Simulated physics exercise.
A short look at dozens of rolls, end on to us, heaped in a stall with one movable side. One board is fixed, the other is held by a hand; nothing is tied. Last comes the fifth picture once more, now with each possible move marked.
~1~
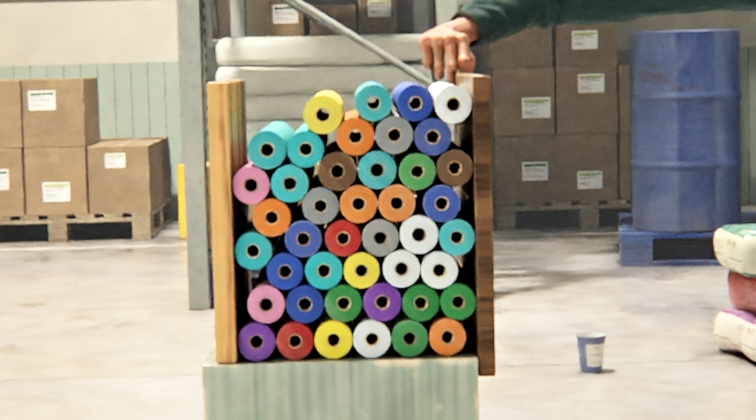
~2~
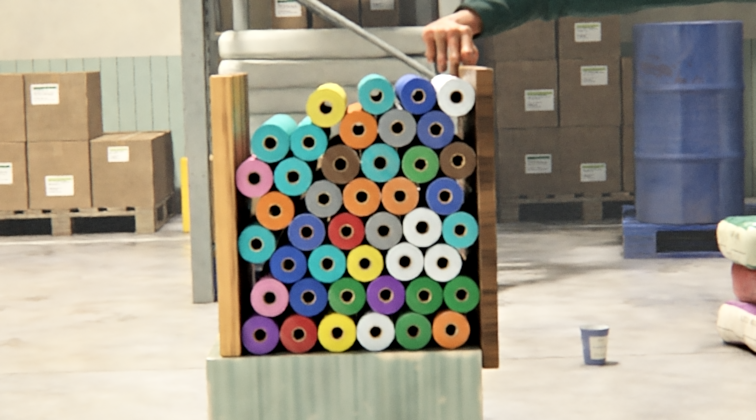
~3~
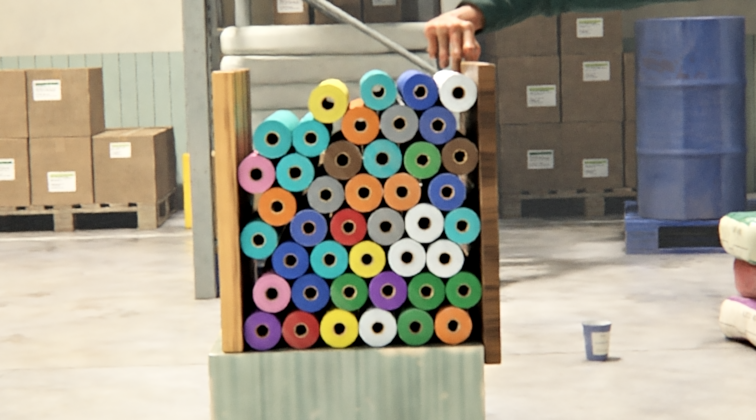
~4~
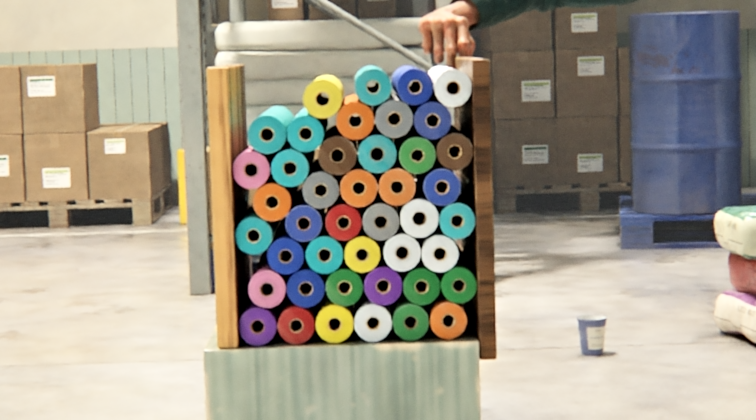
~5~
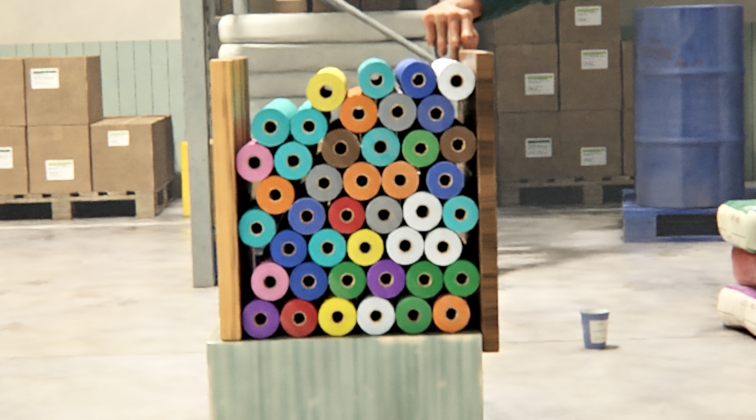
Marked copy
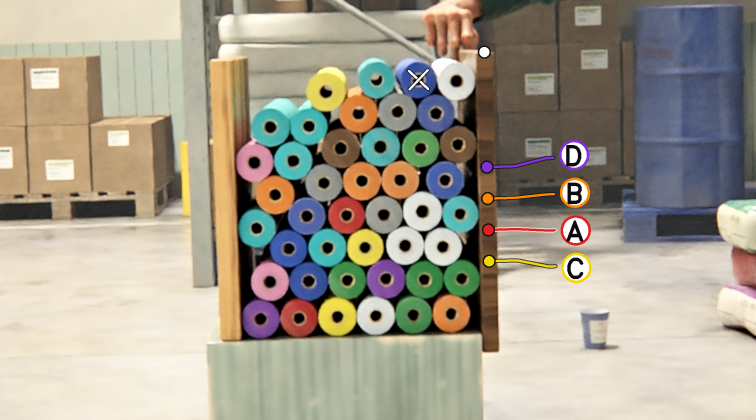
To begin with, colourful rolls are heaped between two upright wooden boards on a pale green base in a warehouse, with a hand resting at the top of the right board. The view shakes and drifts slightly, but the rolls, boards and hand show no clear movement of their own throughout.
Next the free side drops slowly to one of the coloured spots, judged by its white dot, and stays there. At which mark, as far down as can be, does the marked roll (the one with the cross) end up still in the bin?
Down to D.
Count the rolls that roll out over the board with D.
The count is one.
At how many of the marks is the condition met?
One of the four.
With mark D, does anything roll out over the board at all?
At D: Yes.
On the marked copy, A at (488, 230); B at (488, 199); C at (489, 261); D at (487, 167); the cross at (418, 80); the white dot at (484, 52).
Following D. Soon after the start, top of the board (477, 107).
Later, top of the board (478, 166).
In the end, top of the board (478, 167), one out over the board, the crossed one still inside.
As for the rest, A lets the crossed one out; B lets the crossed one out; C lets the crossed one out.
